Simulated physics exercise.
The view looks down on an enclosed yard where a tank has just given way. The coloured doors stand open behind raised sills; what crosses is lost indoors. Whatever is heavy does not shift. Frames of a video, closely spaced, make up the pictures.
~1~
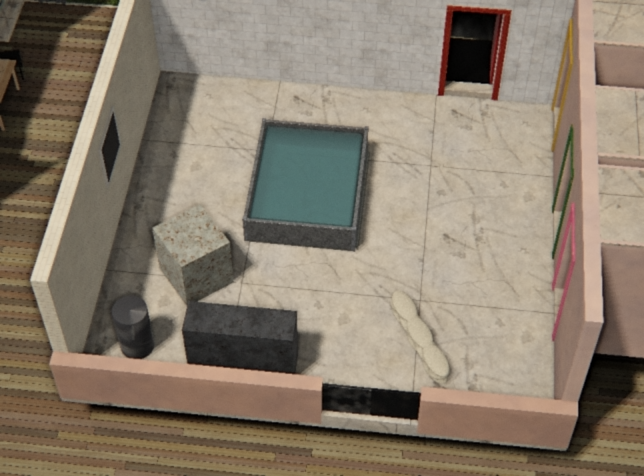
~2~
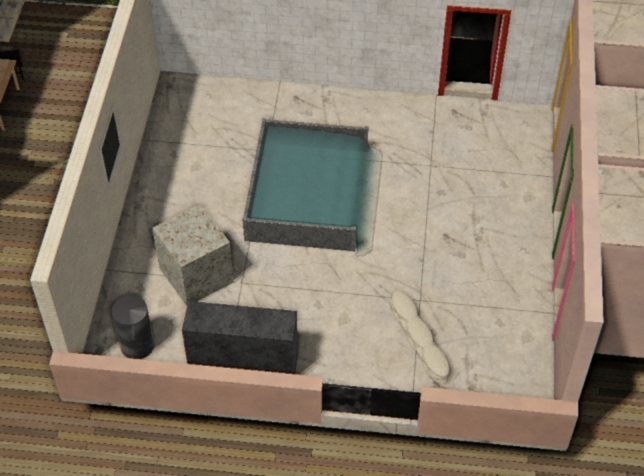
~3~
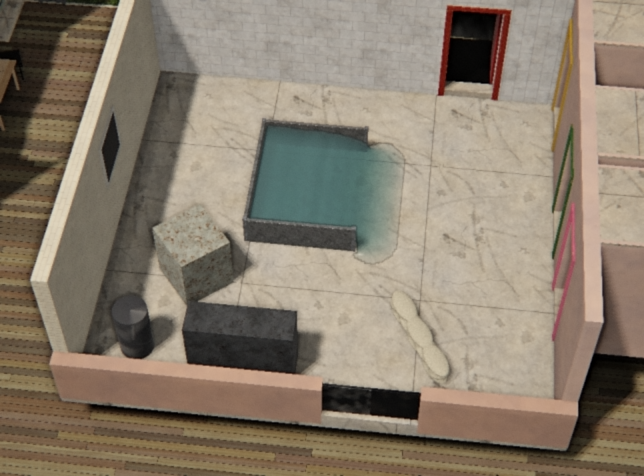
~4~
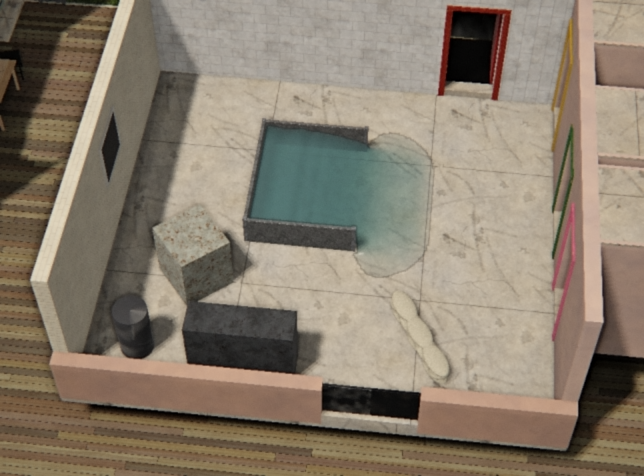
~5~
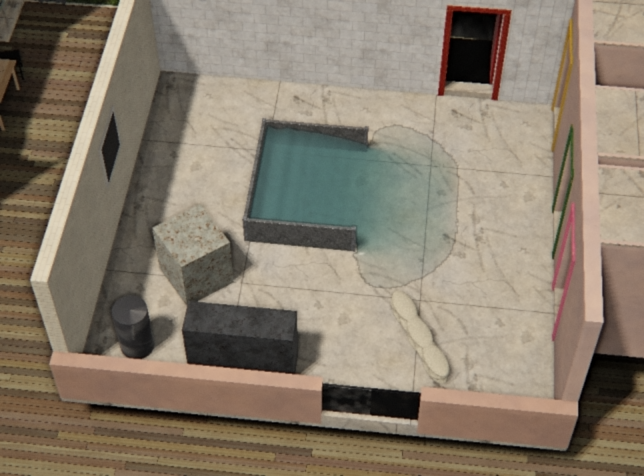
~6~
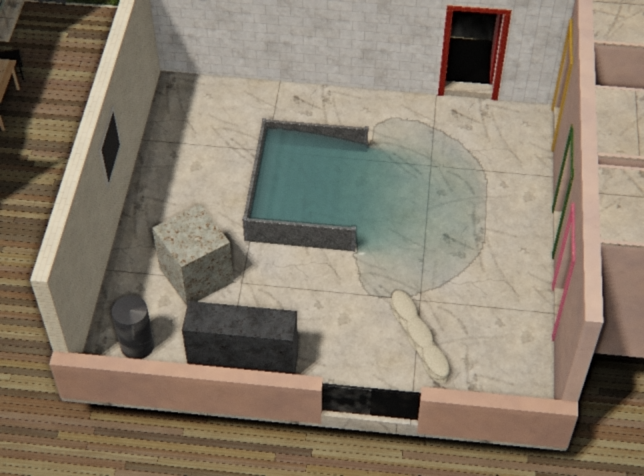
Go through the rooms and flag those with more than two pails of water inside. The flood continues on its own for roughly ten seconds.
Yellow door - flagged, pink door - flagged, red door - not flagged, green door - flagged.
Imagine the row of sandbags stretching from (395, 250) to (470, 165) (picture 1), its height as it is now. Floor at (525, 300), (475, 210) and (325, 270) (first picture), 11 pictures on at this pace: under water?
Results in turn: Reached, then reached, then unreached.
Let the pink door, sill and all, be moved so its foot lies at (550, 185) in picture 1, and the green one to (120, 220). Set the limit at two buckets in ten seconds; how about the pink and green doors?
One by one: The pink one passes that mark, the green one keeps below it.
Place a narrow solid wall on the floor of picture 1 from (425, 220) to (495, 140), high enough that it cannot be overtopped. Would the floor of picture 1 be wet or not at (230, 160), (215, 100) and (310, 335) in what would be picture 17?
Results in sequence: Bone-dry / bone-dry / bone-dry.
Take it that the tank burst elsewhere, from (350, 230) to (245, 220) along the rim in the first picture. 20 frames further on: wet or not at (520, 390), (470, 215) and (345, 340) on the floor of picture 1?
In that order: Flooded, free of water, covered.
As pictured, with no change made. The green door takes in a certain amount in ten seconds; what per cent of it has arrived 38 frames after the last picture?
It would be roughly 100 percent of the ten-second total.
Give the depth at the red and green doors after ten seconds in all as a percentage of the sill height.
Roughly 30 and 70 %.
A moment on, water covers 30 % of the floor; the yellow door not reached, the pink door not reached, the red door not reached, the green door under two buckets in.
Next, water covers 35 % of the floor; the yellow door wet at the sill, nothing in, the pink door under two buckets in, the red door wet at the sill, nothing in, the green door far over two buckets in.
Then, water covers 35 % of the floor; the yellow door over two buckets in, the pink door over two buckets in, the red door wet at the sill, nothing in, the green door far over two buckets in.
Later, water covers 55 % of the floor; the yellow door over two buckets in, the pink door over two buckets in, the red door wet at the sill, nothing in, the green door far over two buckets in.
In the end, water covers 75 % of the floor; the yellow door over two buckets in, the pink door over two buckets in, the red door wet at the sill, nothing in, the green door far over two buckets in.
